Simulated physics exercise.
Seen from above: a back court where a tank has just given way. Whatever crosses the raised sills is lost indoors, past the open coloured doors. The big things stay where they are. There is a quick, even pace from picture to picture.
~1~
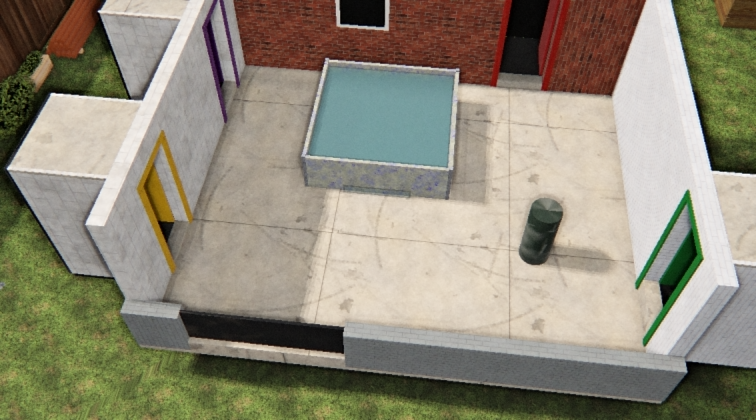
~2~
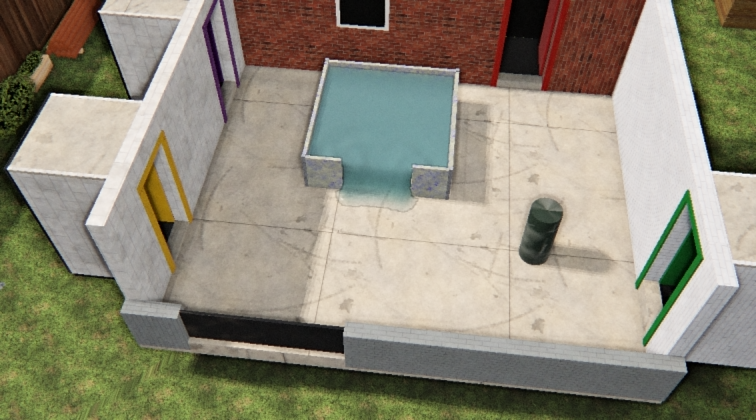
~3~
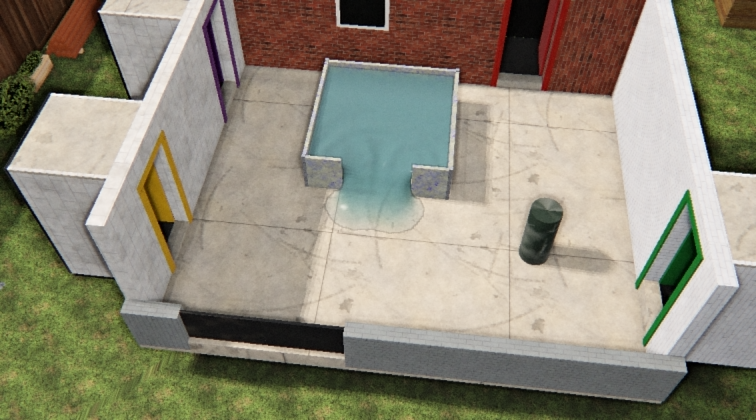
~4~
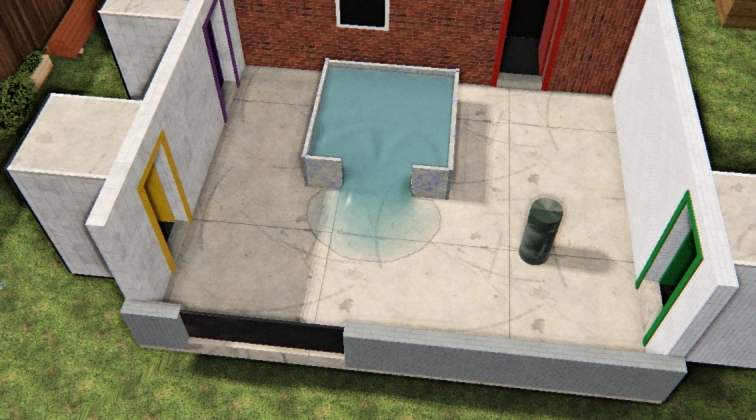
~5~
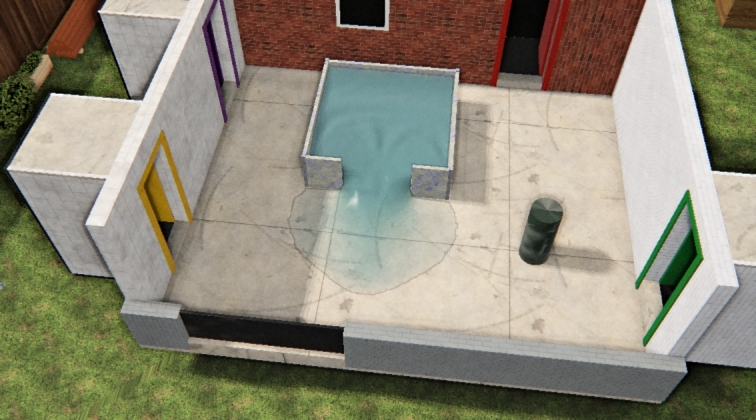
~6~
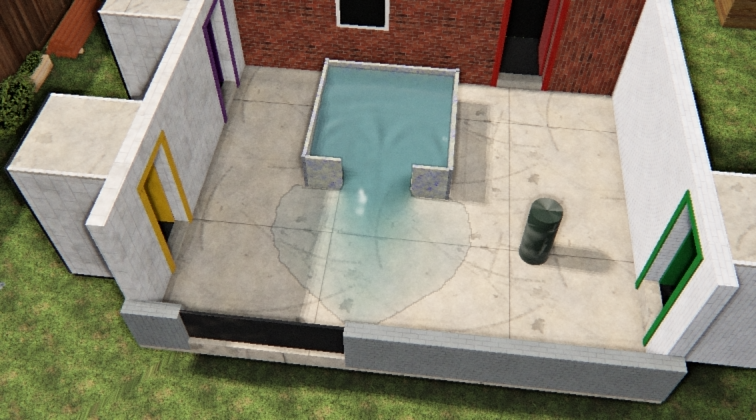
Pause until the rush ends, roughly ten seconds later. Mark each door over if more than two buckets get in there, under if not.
Yellow door - over; purple door - under; green door - under; red door - under.
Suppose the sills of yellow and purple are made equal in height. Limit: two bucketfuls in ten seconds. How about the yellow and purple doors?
Yellow falls short, purple goes past the mark.
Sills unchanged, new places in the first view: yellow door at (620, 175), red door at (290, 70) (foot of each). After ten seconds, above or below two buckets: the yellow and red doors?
What happens next: The yellow one falls below the limit, and the red one falls below the limit.
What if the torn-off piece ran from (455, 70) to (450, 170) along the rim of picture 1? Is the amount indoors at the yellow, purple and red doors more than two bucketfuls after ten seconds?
Yellow door exceeds the limit, purple door falls short, red door exceeds the limit.
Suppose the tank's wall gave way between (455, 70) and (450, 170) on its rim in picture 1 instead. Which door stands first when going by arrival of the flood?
I'd go with the red-painted one.
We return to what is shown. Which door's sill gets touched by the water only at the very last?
I'd go with the door marked red.
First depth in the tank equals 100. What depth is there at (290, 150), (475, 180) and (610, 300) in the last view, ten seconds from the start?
In order: 14, 10, 18 %.
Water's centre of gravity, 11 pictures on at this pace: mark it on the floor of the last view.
Near pixel (376, 197).
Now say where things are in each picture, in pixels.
In the first picture, the open tank at (385, 114) is whole and still.
In the second picture, water pours out at (377, 181) and has run to (411, 204).
In the third picture, the front is at (336, 219), out from the gap at (377, 183).
In the fourth picture, the front is at (383, 259), out from the gap at (377, 183).
In the fifth picture, the front is at (376, 289), out from the gap at (377, 182).
In the sixth picture, the front is at a hidden place, out from the gap at (377, 182).
A moment on, water covers 30 % of the floor; the yellow door not reached, the purple door not reached, the green door not reached, the red door not reached.
Next, water covers 35 % of the floor; the yellow door not reached, the purple door not reached, the green door not reached, the red door not reached.
Then, water covers 50 % of the floor; the yellow door under two buckets in, the purple door not reached, the green door wet at the sill, nothing in, the red door not reached.
Later, water covers 90 % of the floor; the yellow door over two buckets in, the purple door wet at the sill, nothing in, the green door wet at the sill, nothing in, the red door wet at the sill, nothing in.
In the end, water covers 100 % of the floor; the yellow door far over two buckets in, the purple door wet at the sill, nothing in, the green door wet at the sill, nothing in, the red door wet at the sill, nothing in.
